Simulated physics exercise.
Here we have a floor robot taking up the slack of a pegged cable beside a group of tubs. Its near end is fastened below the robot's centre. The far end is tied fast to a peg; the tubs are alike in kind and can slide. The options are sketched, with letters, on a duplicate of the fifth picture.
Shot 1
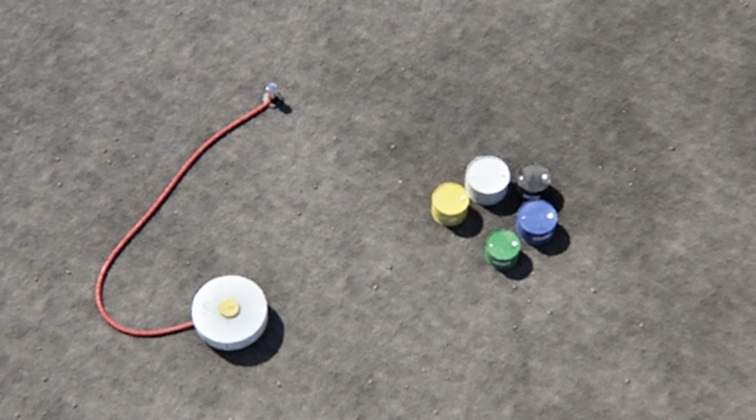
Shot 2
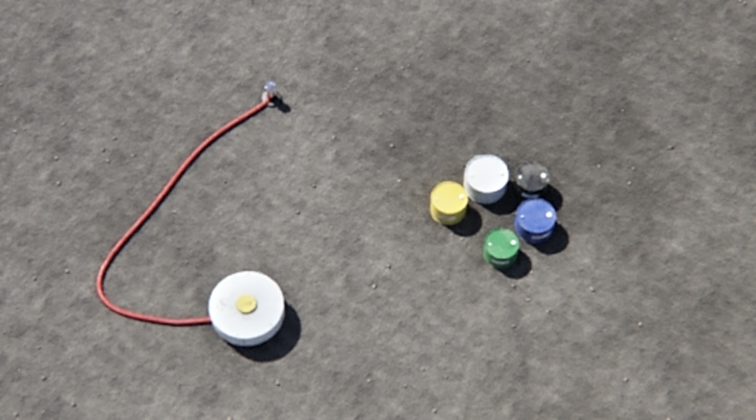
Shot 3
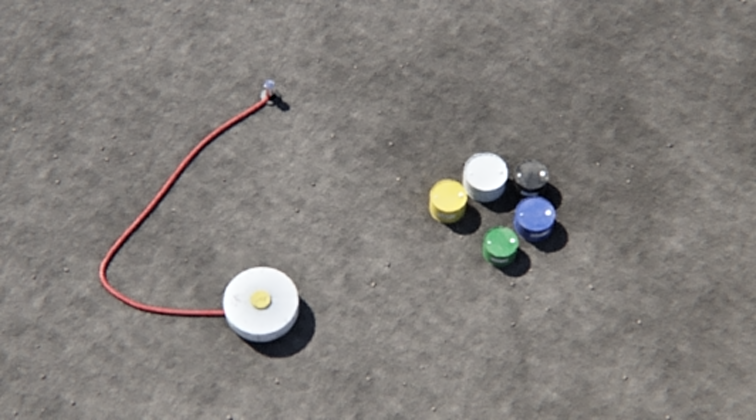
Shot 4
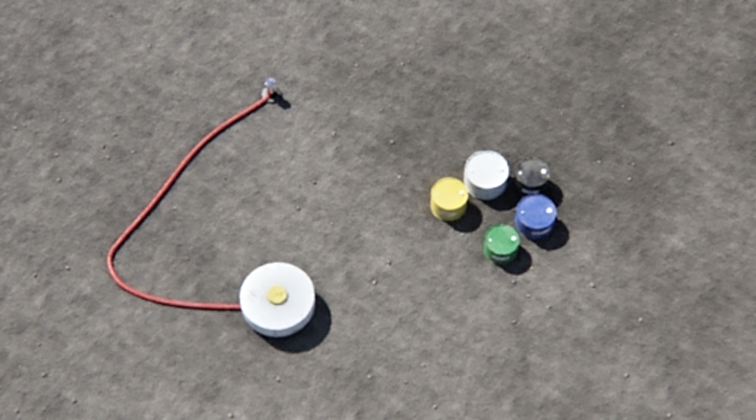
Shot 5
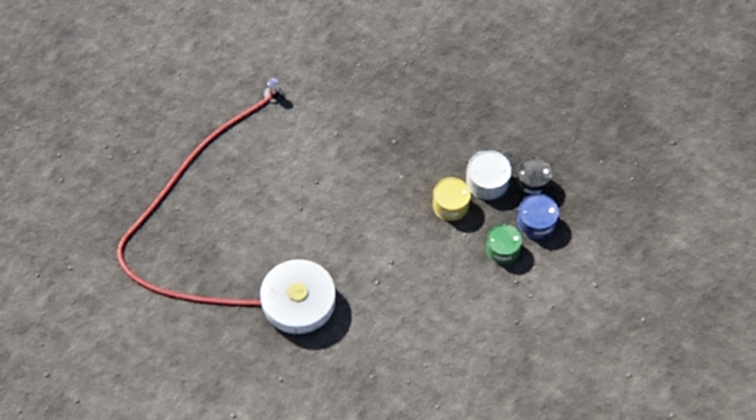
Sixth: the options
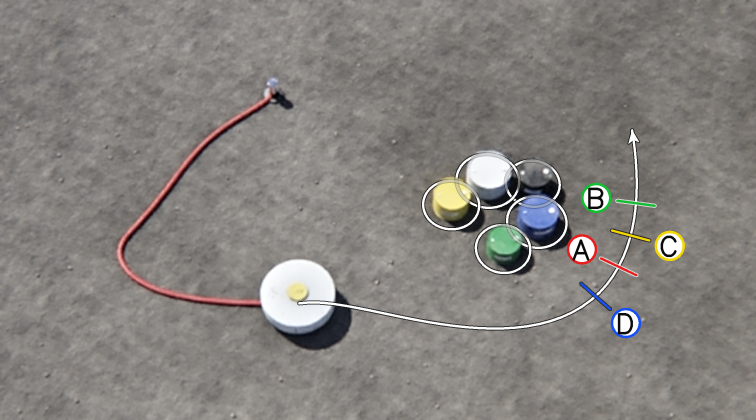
At first, a round white robot with a yellow centre sits at lower left, a red cable curving from it up to a small peg. The robot then moves steadily rightward and slightly upward, dragging the cable's lower bend along, while the five tubs at right stay grouped in place.
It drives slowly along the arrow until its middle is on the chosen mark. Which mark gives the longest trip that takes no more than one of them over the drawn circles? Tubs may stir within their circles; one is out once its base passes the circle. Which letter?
Up to mark B.
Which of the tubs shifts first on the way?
Green.
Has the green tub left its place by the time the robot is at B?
By then, yes.
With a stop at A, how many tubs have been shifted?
By then, none.
On the marked copy, A at (619, 267); B at (636, 203); C at (631, 236); D at (596, 296); the route from (299, 303) via (562, 317) to (632, 130).
With B. Early on, robot (449, 320).
Further on, robot (591, 296).
At the end, robot (638, 197); green tub (504, 225); one over the rings.
As for the rest, A is within the limit but short; C is within the limit but short; D is within the limit but short.
